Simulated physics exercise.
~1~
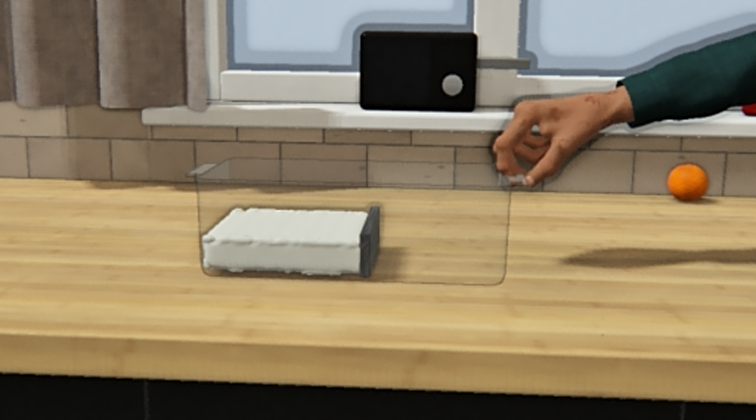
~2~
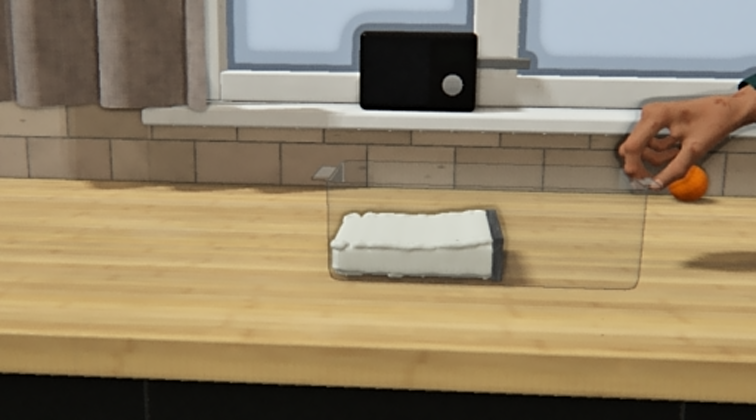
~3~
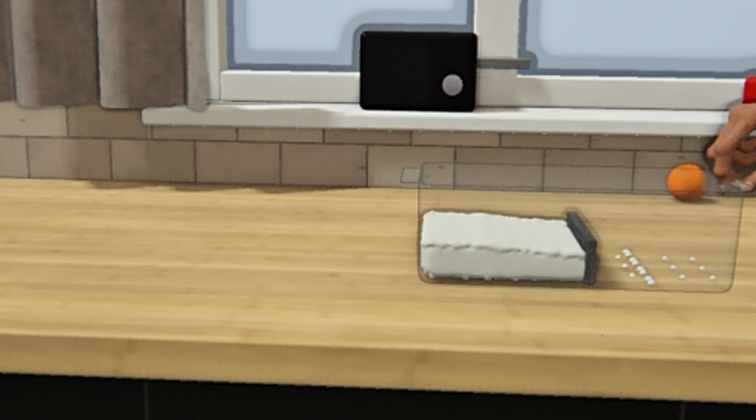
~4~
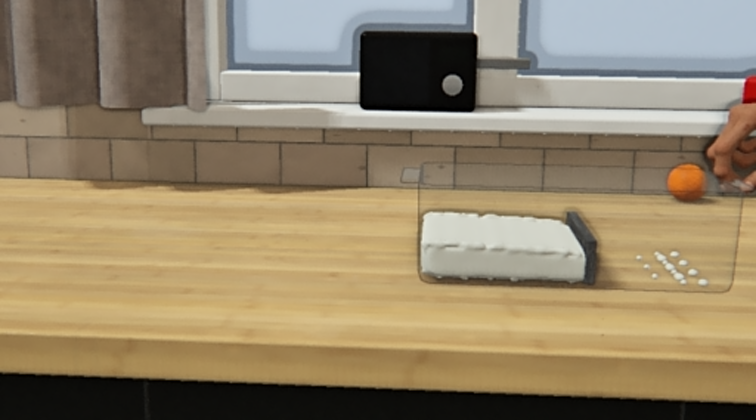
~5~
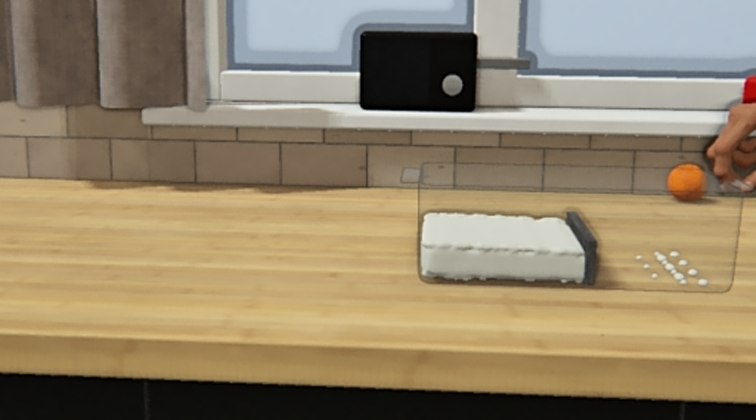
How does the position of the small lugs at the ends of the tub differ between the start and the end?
They end up well to the right of where they began, at about the same height. The right-hand one starts to the left of the orange and finishes just to the right of it.
